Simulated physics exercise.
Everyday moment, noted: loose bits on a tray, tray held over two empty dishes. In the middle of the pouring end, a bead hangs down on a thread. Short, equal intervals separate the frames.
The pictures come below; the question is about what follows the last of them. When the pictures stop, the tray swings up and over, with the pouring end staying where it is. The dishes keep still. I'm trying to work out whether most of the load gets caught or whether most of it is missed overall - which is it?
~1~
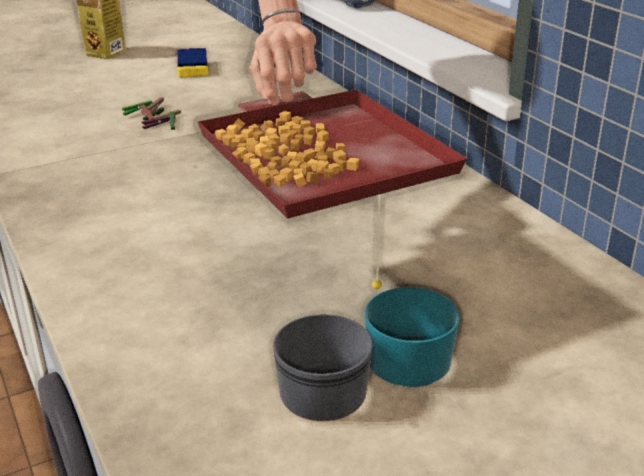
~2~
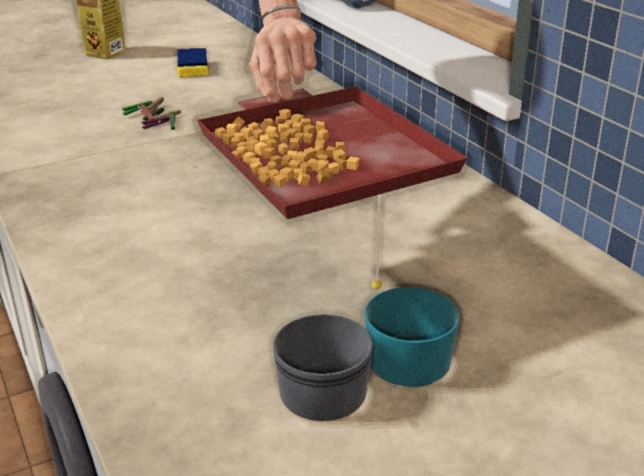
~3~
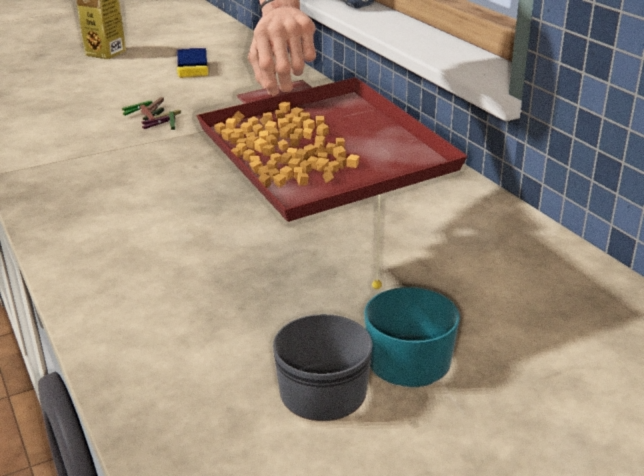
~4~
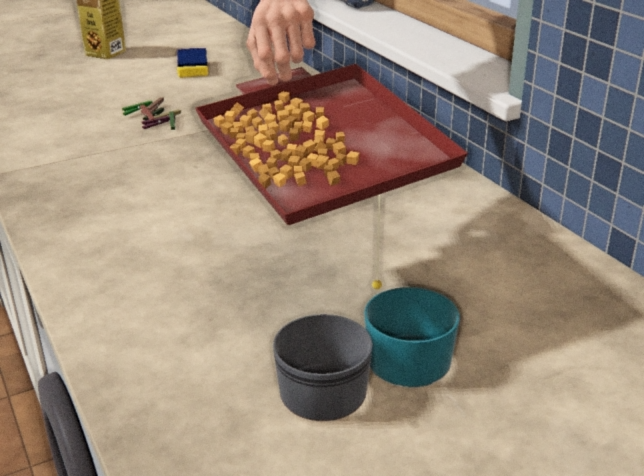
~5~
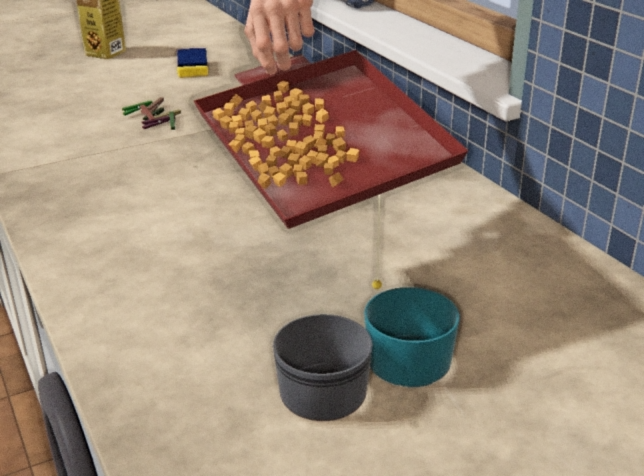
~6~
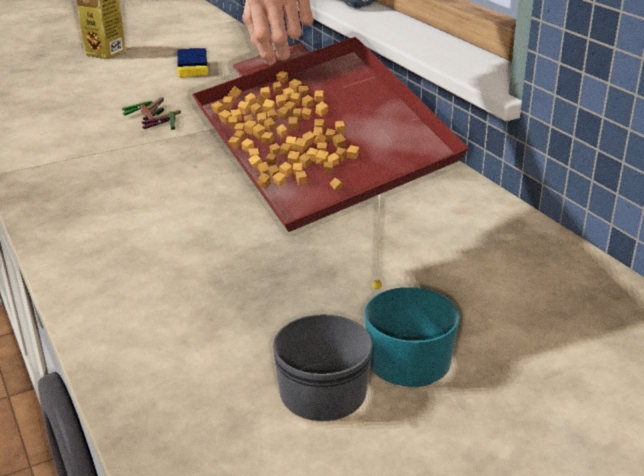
Most of it gets missed.
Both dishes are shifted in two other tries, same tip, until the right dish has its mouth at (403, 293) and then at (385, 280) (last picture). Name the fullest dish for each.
It comes out as the one to the left in the first try and the one to the left in the second.
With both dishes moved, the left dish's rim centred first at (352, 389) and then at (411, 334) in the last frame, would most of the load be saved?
Catch, run one: Below the halfway mark; run two: Below the halfway mark.
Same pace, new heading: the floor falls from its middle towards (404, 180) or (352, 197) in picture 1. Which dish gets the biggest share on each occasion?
In turn: The dish on the right; the left dish.
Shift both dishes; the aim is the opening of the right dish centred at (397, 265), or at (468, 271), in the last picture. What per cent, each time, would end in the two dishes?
Close to 20 in a hundred, then close to 0 in a hundred.
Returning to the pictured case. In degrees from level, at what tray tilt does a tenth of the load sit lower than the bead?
I'd say close to 75 degrees.
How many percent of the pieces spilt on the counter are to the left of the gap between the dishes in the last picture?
About 100 per cent.
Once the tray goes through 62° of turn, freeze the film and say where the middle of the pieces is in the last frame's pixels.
Look close to (289, 189) in the last picture.
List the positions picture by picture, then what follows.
The first frame shows corners of the pouring end at (287, 202) and (461, 158), level; middle of the load at (284, 150), croutons; left dish at (346, 392); right dish at (437, 359); bead on its thread at (377, 284).
The second frame shows corners of the pouring end at (287, 203) and (461, 157), level; middle of the load at (284, 149).
The third frame shows corners of the pouring end at (287, 206) and (461, 155), tipped barely, lowest at the left corner; middle of the load at (283, 146).
The fourth frame shows corners of the pouring end at (287, 210) and (461, 152), tipped a little, lowest at the left corner; middle of the load at (283, 141).
The fifth frame shows corners of the pouring end at (287, 215) and (462, 149), tipped a little, lowest at the left corner; middle of the load at (283, 136).
The sixth frame shows corners of the pouring end at (288, 219) and (462, 147), tipped clearly, lowest at the left corner; middle of the load at (282, 131); left dish at (346, 392); right dish at (437, 359).
Soon after the last picture, tray tipped steeply; nearly all on the tray; a stray few in the left dish; a stray few in the air.
A little later, tray tipped past a quarter turn; about half on the tray; a small part in the left dish; a small part outside both; about a quarter in the air.
Later still, tray tipped past a quarter turn; about a third in the left dish; about two thirds outside both.
At rest, tray tipped past a quarter turn; about a third in the left dish; none in the right dish; about two thirds outside both.
